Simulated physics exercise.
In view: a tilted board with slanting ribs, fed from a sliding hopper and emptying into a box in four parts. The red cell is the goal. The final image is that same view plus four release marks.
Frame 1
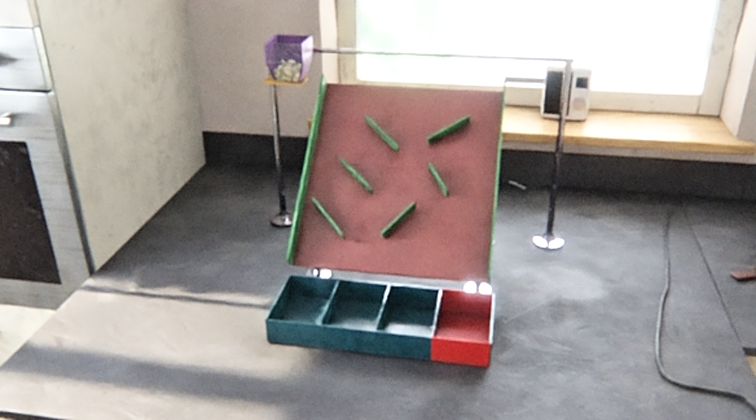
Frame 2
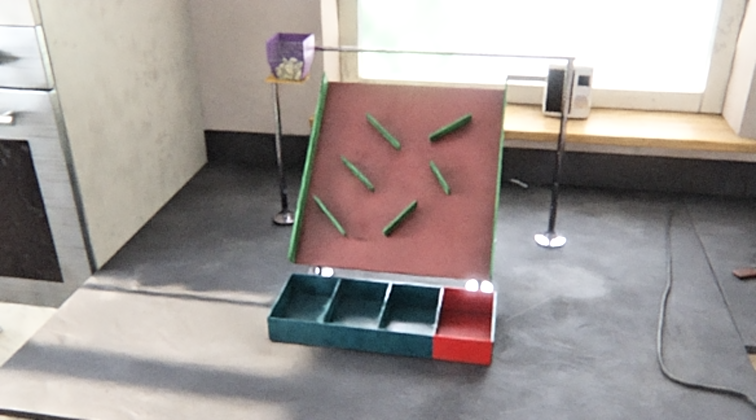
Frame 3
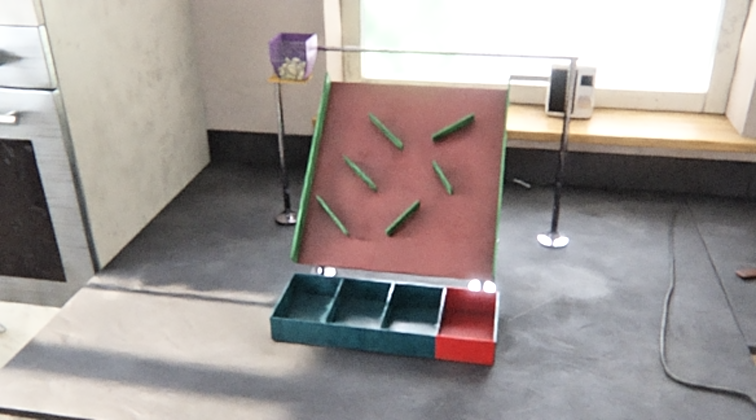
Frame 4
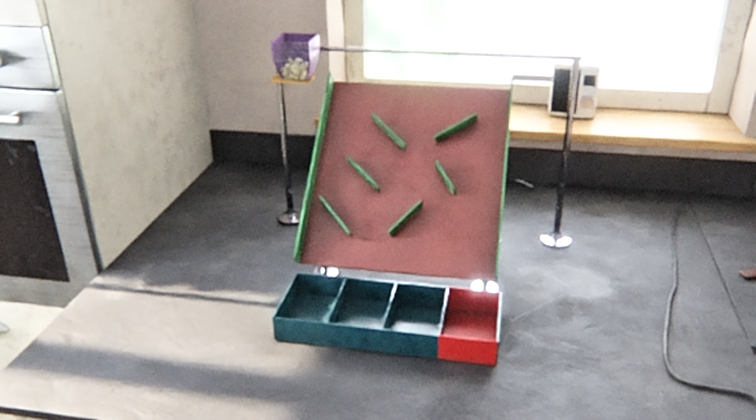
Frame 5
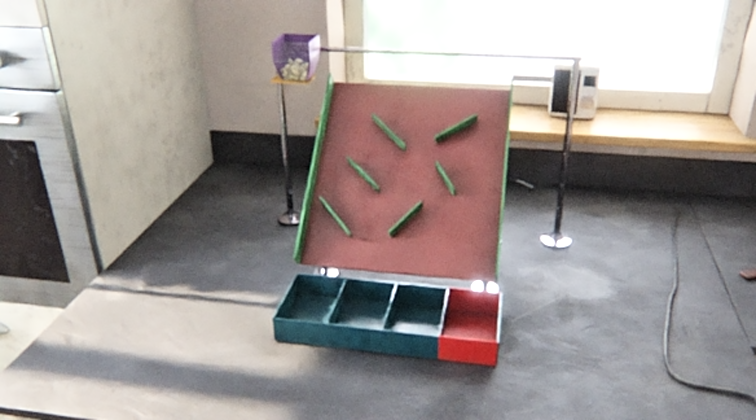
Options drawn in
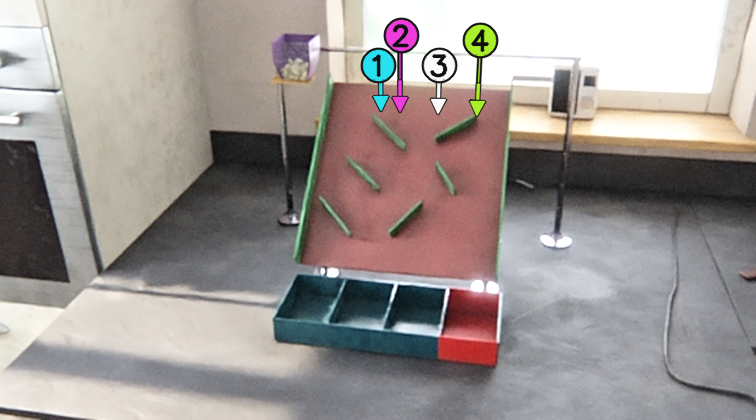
On a grey worktop by a window, a tilted red board with green ribs standing above a four-part box, nothing visibly moving.
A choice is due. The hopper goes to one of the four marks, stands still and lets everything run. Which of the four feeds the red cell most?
The answer is mark 4.
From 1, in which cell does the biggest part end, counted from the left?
The second from the left.
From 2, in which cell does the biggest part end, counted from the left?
It is the second one.
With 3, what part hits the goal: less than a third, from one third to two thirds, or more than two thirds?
Mark 3 gives less than a third.
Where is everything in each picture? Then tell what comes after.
Hopper near (289, 72), white beans, door shut, in the first frame.
Ribs (366, 113) to (399, 144), (429, 136) to (471, 113), in the second frame.
Ribs (344, 155) to (375, 186), (433, 160) to (451, 189), in the third frame.
Ribs (320, 196) to (349, 232), (389, 231) to (421, 200), in the fourth frame.
Red cell near (468, 349), number 4 of 4 from the left, in the fifth frame.
On the marked copy, mark 1 meets the board at (380, 105); mark 2 meets the board at (400, 106); mark 3 meets the board at (438, 108); mark 4 meets the board at (477, 110).
For mark 1, a small share in the red cell, close to half in other cells, close to a third held on the board.
For mark 2, a small share in the red cell, close to two thirds in other cells, close to a quarter held on the board.
For mark 3, none at all in the red cell, the bulk in other cells, close to a quarter held on the board.
For mark 4, close to half in the red cell, a small share in other cells, close to a third held on the board.
